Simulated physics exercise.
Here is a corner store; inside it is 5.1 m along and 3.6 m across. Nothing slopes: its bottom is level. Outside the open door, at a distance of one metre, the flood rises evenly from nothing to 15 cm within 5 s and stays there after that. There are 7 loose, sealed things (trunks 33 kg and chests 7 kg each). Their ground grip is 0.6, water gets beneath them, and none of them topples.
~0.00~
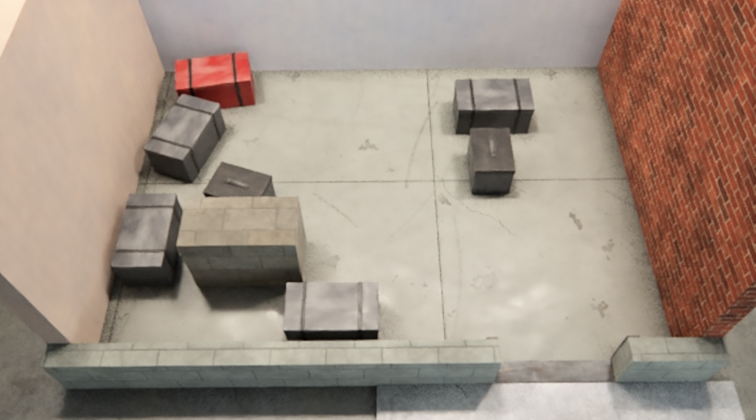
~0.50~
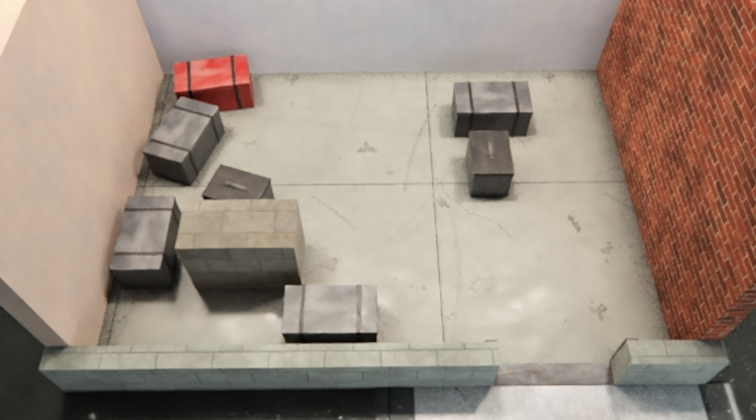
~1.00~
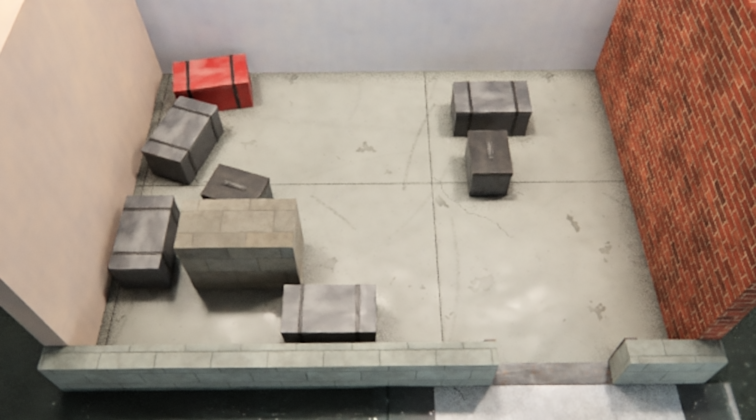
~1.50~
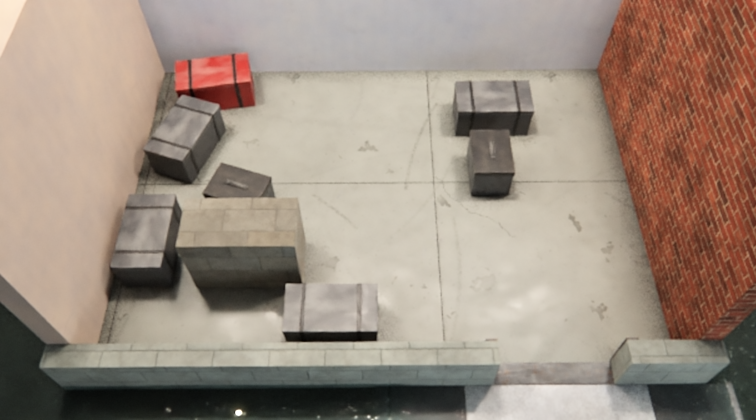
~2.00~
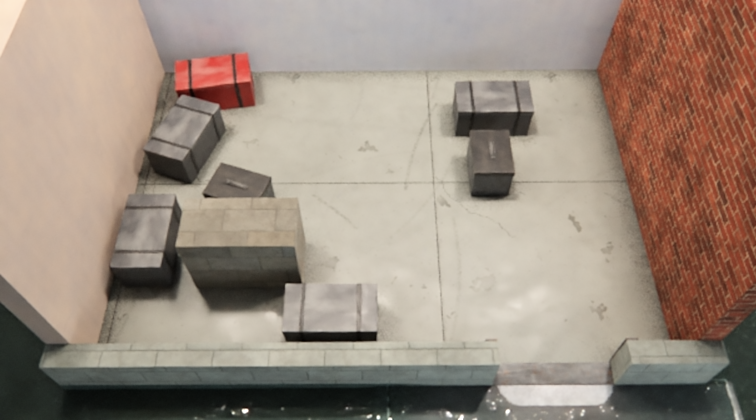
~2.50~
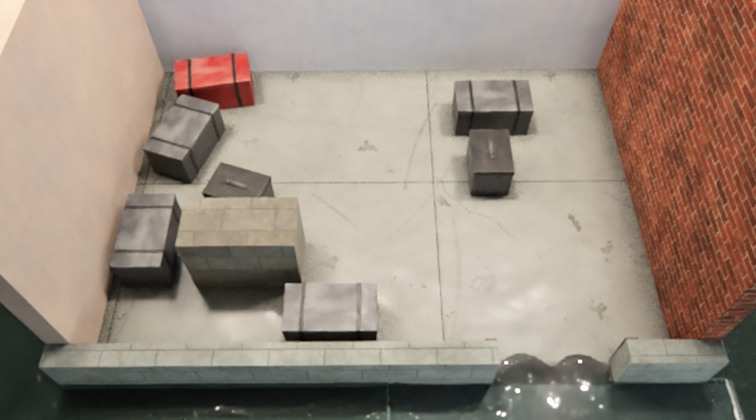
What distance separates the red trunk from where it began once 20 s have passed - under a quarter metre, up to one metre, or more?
I'd say it remains nearby.
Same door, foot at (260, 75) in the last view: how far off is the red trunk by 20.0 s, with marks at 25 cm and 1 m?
Then the red trunk is pushed slightly.
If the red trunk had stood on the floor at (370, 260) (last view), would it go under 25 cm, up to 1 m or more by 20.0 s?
Here it is nearly still.
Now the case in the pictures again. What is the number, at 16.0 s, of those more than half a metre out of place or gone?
Result: 1.
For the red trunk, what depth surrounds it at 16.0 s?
The depth there is around 7 cm.
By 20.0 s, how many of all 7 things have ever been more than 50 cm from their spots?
The answer here is 1.
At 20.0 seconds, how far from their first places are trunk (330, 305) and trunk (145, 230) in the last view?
In turn: 0 cm, 0 cm.
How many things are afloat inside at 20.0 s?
It comes to 5.
After 4.0 s the red trunk is near (212, 71), 0.0 m from its start, aground; 0 afloat.
After 9.0 s the red trunk is near (212, 71), 0.0 m from its start, aground; 1 afloat.
After 16.0 s the red trunk is near (212, 71), 0.0 m from its start, aground; 2 afloat.
After 20.0 s the red trunk is near (213, 76), 0.1 m from its start, afloat; 5 afloat.
